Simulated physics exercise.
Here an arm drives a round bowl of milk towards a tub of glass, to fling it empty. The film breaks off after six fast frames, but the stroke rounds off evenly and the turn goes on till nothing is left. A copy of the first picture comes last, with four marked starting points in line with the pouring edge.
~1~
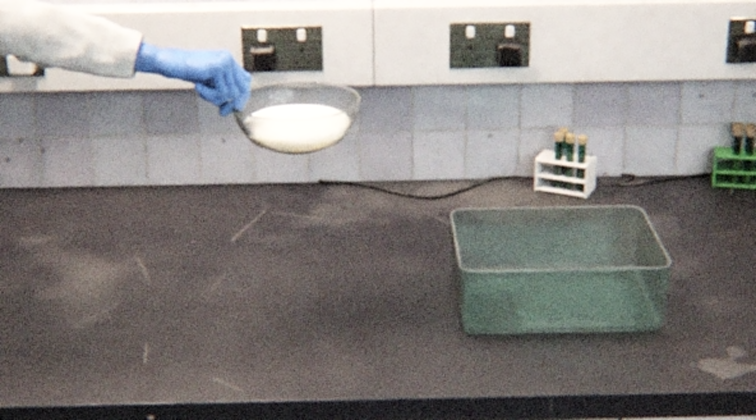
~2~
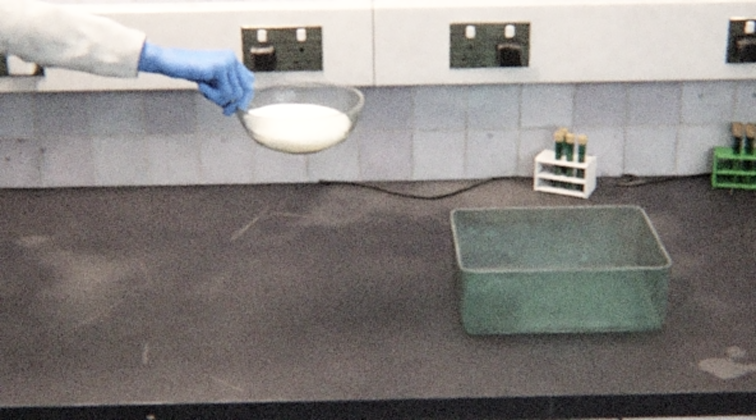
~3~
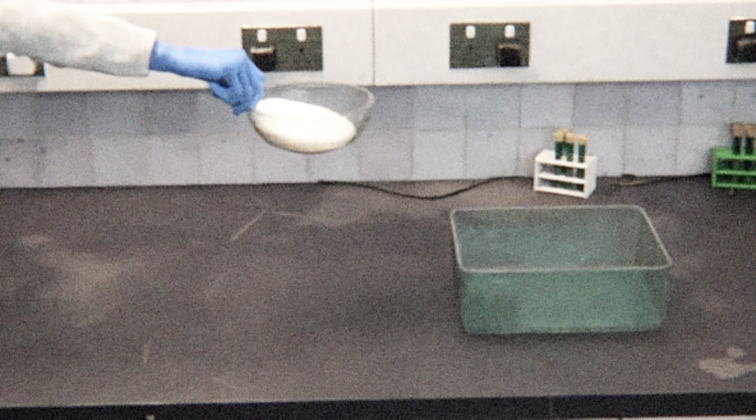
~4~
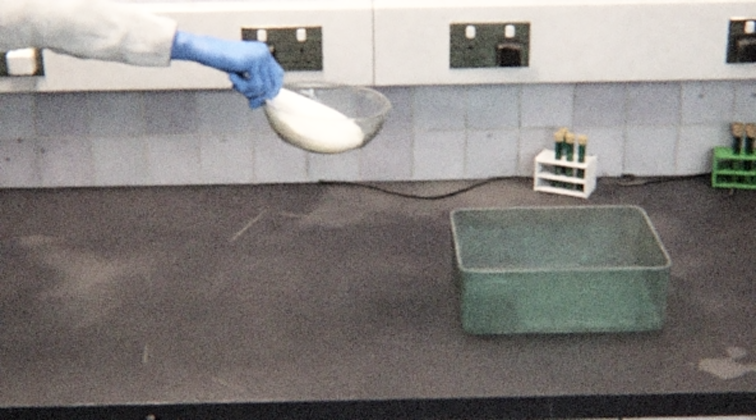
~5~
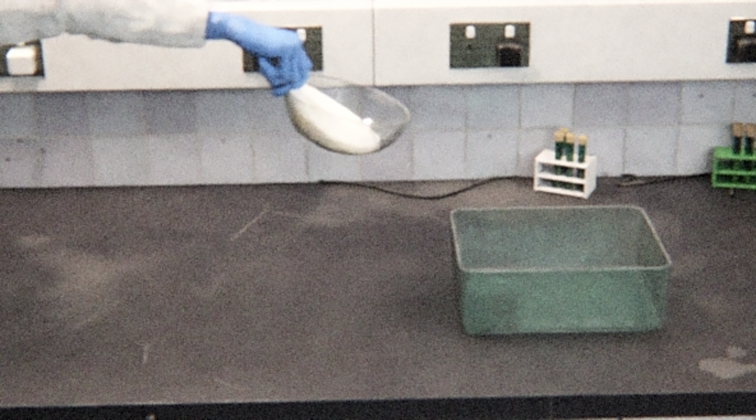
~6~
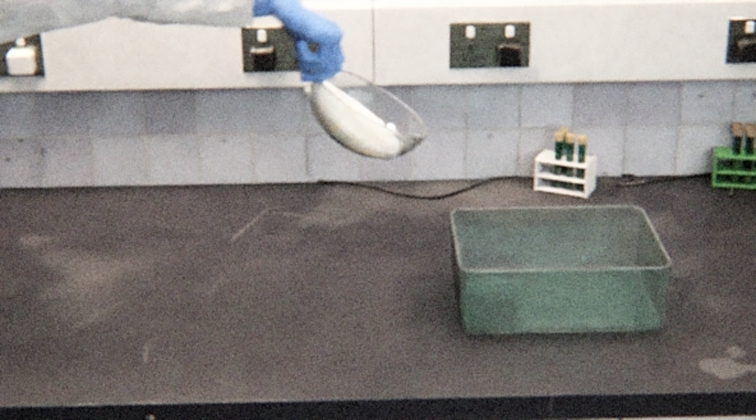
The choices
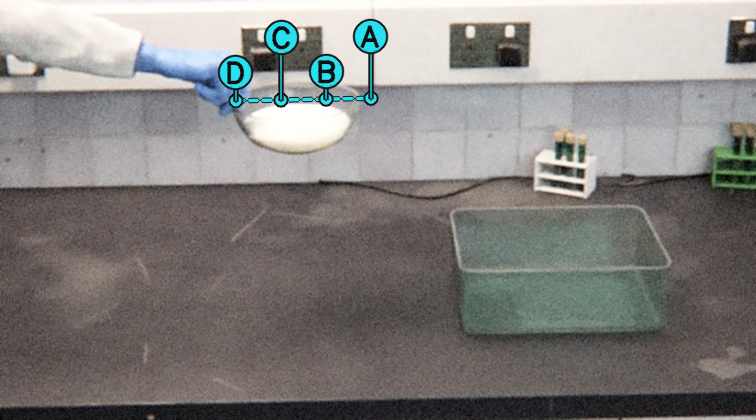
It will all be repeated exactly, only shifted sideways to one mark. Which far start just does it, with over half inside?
C will do.
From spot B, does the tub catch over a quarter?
Yes.
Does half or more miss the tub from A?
No.
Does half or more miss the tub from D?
Yes, it does.
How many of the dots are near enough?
Three of them.
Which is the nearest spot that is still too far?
That is spot D.
In cyan, A at (370, 98); B at (326, 99); C at (281, 99); D at (235, 100).
With A, about 84 % lands in the tub, 11 % falls short and 5 % goes beside or beyond.
With B, about 75 % lands in the tub, 10 % falls short and 15 % goes beside or beyond.
With C, about 62 % lands in the tub, 27 % falls short and 11 % goes beside or beyond.
With D, about 21 % lands in the tub, 73 % falls short and 6 % goes beside or beyond.
